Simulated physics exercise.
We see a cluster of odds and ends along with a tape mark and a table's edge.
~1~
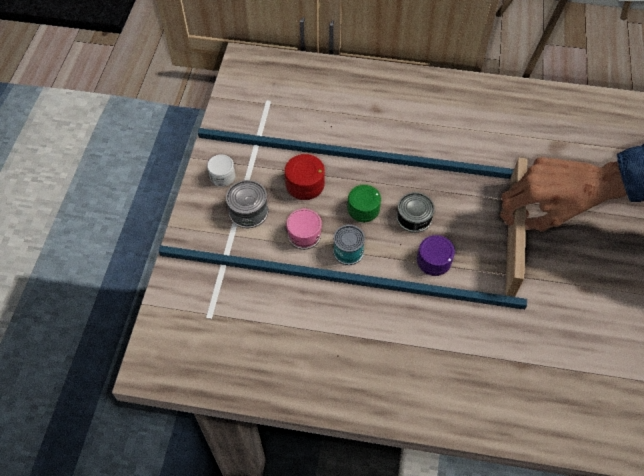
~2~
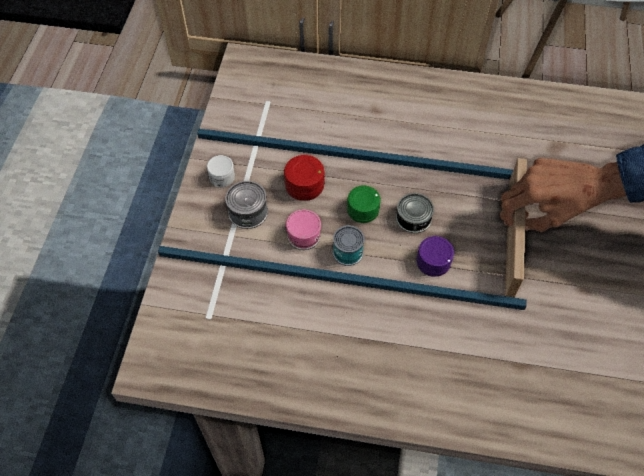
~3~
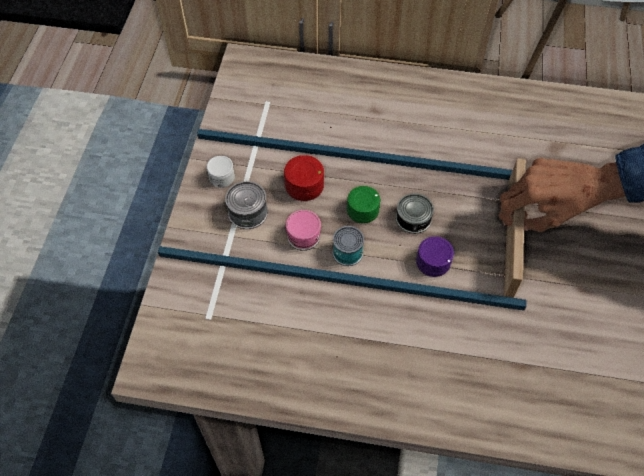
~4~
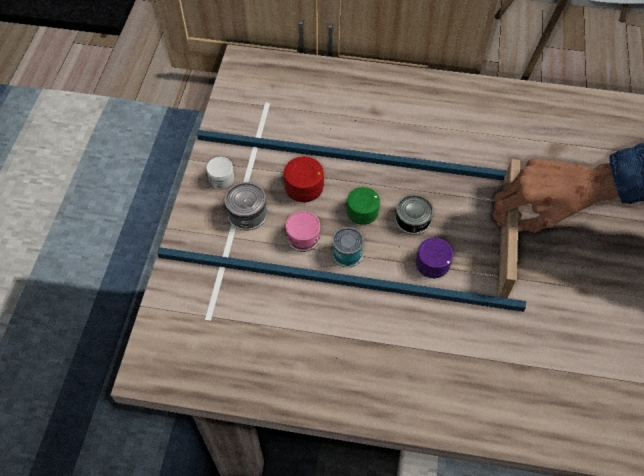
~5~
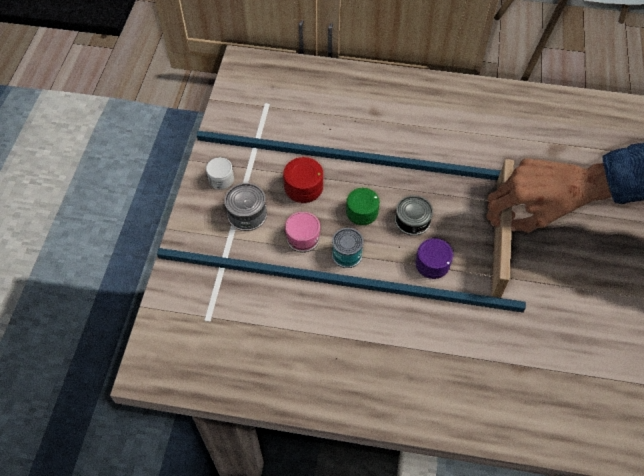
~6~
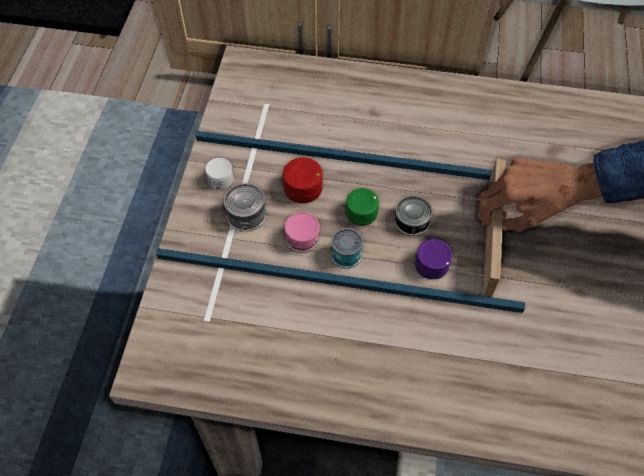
A hand sliding a wooden board slowly left between two dark blue rails towards eight small pots and lids, which stay still.
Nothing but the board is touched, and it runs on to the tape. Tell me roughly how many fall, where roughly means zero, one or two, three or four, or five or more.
Roughly, one or two fall.
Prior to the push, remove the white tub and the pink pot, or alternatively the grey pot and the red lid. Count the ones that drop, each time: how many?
The first try gives 1, the second gives 1.
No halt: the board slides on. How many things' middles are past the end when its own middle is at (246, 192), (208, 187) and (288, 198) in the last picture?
Per position: 1 / 5 / 0.
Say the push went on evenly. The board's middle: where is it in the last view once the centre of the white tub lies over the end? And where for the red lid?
Roughly (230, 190); roughly (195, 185).
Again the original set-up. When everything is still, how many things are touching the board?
Total: 3.
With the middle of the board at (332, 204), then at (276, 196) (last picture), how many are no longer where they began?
The counts are 7 and 8.
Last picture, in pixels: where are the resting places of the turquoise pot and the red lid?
The first comes to rest at (187, 237), and the second at (230, 158).
Soon after, none off yet; white tub at rest near (220, 174); grey pot at rest near (245, 207); red lid at rest near (303, 180).
Then, none off yet; white tub at rest near (220, 174); grey pot at rest near (245, 207); red lid moved a little near (290, 174).
Further on, none off yet; white tub at rest near (217, 172); grey pot moved about its own width near (197, 194); red lid moved about its own width near (271, 165).
At rest, the number that fall off is one or two; fallen, grey pot.
